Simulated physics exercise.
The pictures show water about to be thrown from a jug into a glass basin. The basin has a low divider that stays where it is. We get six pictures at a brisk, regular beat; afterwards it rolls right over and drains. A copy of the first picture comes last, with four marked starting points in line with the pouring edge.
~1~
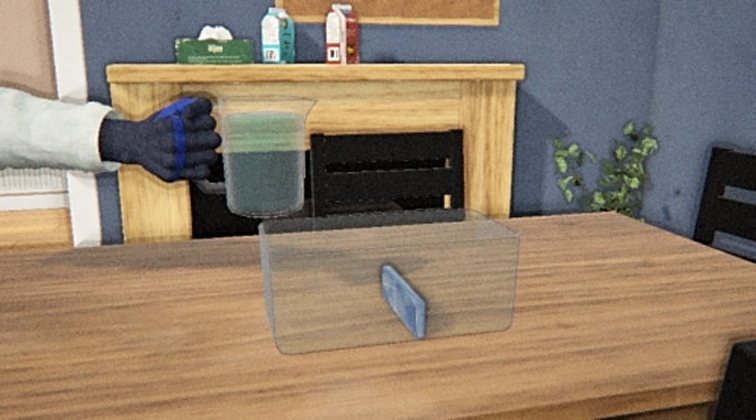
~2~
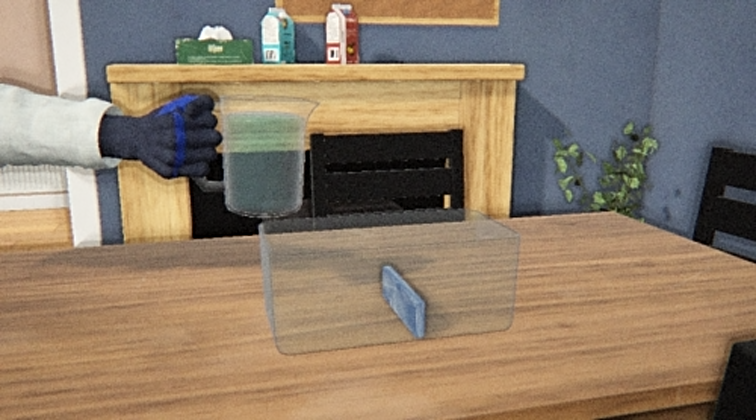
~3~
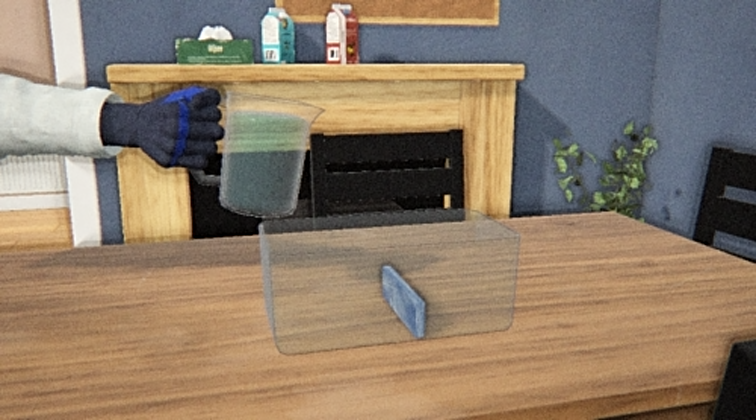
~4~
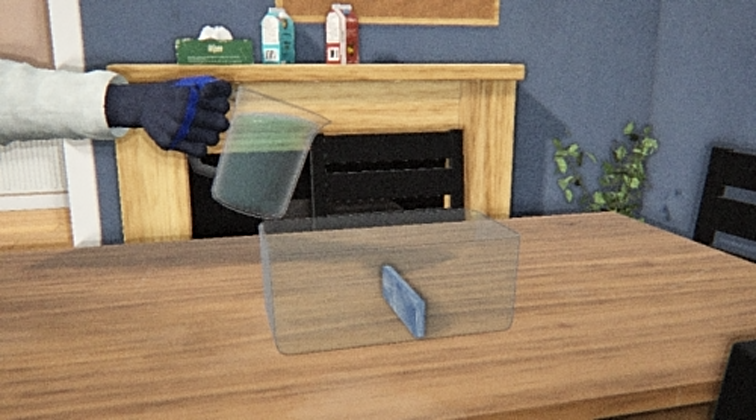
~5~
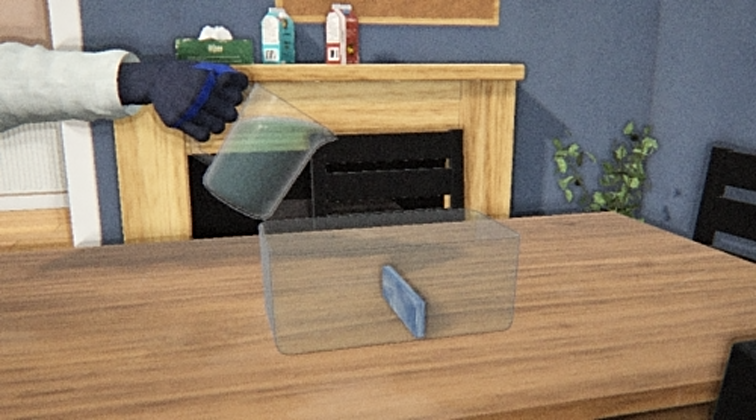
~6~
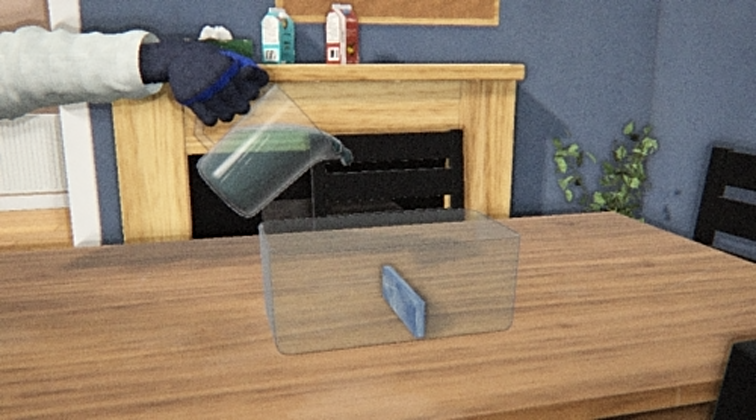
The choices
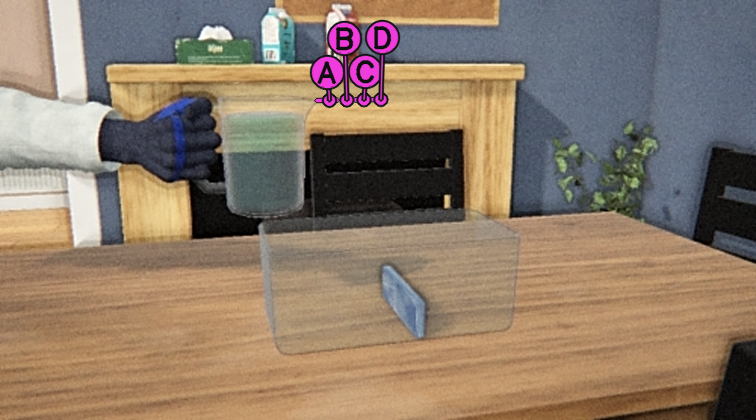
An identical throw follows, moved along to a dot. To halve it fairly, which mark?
Go for C.
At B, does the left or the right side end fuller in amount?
The left one.
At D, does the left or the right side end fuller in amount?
The right one.
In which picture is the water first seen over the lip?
Picture 6.
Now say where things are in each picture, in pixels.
In the first frame, upright, lip at (316, 100); basin from (276, 354) to (511, 327); top of the wall at (402, 283); nothing has left yet.
In the second frame, tipped about 2°, lip at (318, 102); nothing has left yet.
In the third frame, tipped about 9°, lip at (324, 109); nothing has left yet.
In the fourth frame, tipped about 20°, lip at (331, 121); nothing has left yet.
In the fifth frame, tipped about 33°, lip at (336, 137); nothing has left yet.
In the sixth frame, tipped about 49°, lip at (337, 157); water is over the lip, down to (345, 163).
On the marked copy, A at (329, 100); B at (346, 100); C at (364, 99); D at (380, 99).
With A, about 88 % ends left of the wall and 9 % right of it; 3 % is lost outside.
With B, about 76 % ends left of the wall and 20 % right of it; 4 % is lost outside.
With C, about 51 % ends left of the wall and 48 % right of it.
With D, about 19 % ends left of the wall and 79 % right of it.
